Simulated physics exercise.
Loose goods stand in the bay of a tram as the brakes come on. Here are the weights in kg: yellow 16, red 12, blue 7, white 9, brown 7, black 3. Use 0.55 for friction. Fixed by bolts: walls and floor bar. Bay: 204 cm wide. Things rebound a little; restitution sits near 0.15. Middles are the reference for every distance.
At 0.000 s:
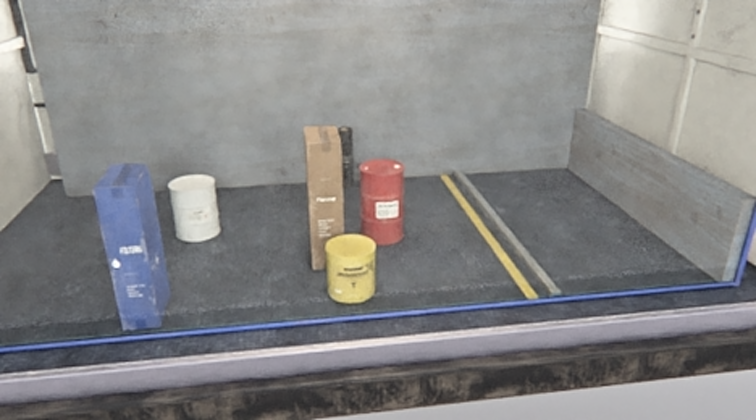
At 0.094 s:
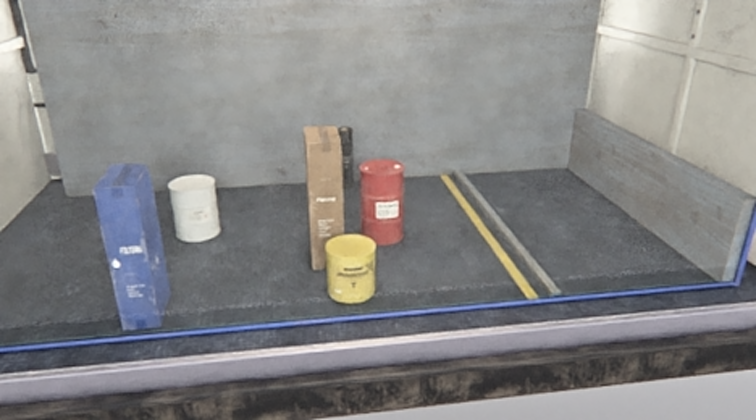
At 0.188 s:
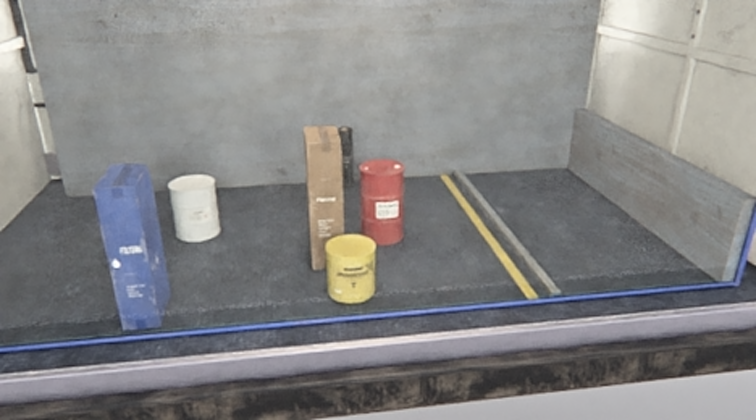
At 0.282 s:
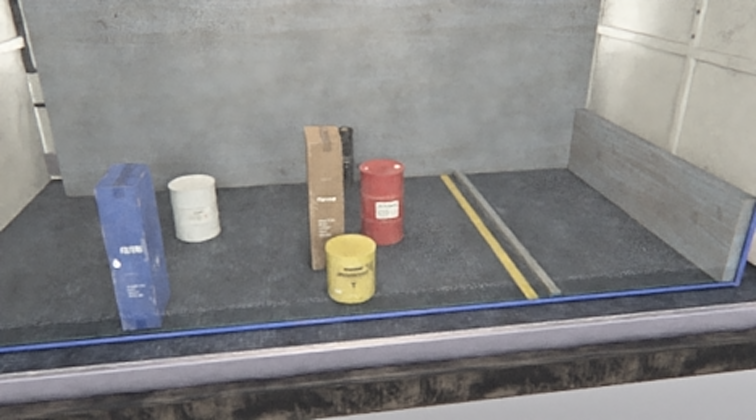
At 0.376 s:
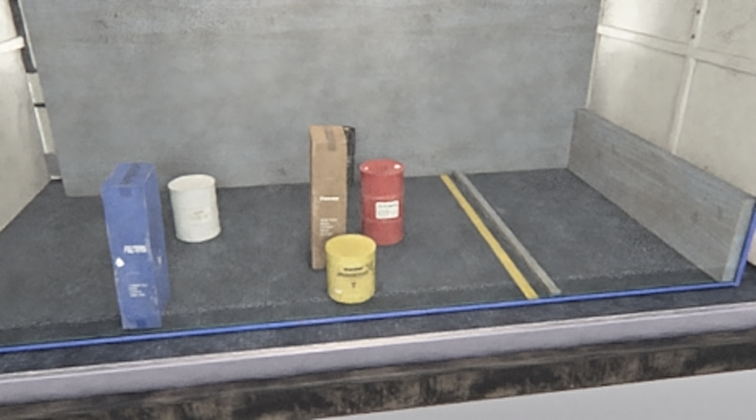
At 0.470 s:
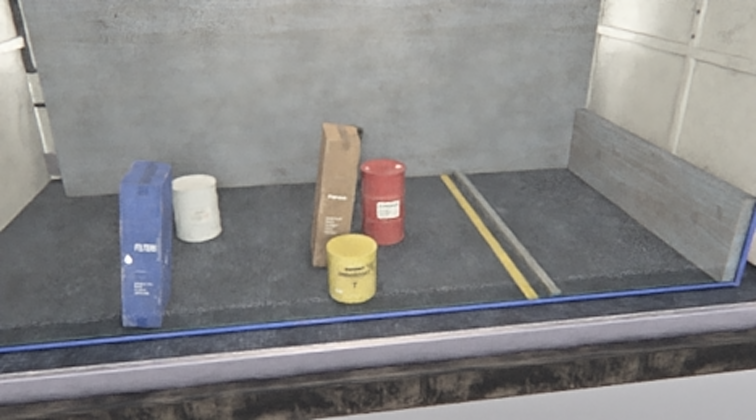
We see tall blue and brown boxes standing among white, yellow, red and black containers in a gray bay with lines on the floor. All stay still at first, then the two tall boxes lean slightly to the right.
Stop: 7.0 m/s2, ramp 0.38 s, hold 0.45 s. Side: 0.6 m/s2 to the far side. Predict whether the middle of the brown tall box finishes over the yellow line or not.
Not over it.
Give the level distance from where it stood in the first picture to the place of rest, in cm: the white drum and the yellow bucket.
Estimates - white drum 35, yellow bucket 45.
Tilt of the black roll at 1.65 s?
Tilt: Approx. 90°.
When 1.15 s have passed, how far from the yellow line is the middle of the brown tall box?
Measured short of the mark: Approx. 30 cm.
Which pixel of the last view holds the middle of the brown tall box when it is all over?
In the last picture it ends at roughly (447, 228).
After 0.75 s the brown tall box is 76 cm short of the yellow line, tilted 50°, near (383, 199) in the last picture's view.
After 1.15 s the brown tall box is 32 cm short of the yellow line, tilted 90°, near (452, 226) in the last picture's view.
After 1.65 s the brown tall box is 32 cm short of the yellow line, tilted 90°, near (451, 226) in the last picture's view; the red drum 17 cm short of the yellow line, tilted 90°.
After 3.2 s, yellow bucket stops short of the yellow line; blue tall box stops short of the yellow line; white drum stops short of the yellow line; brown tall box stops short of the yellow line.
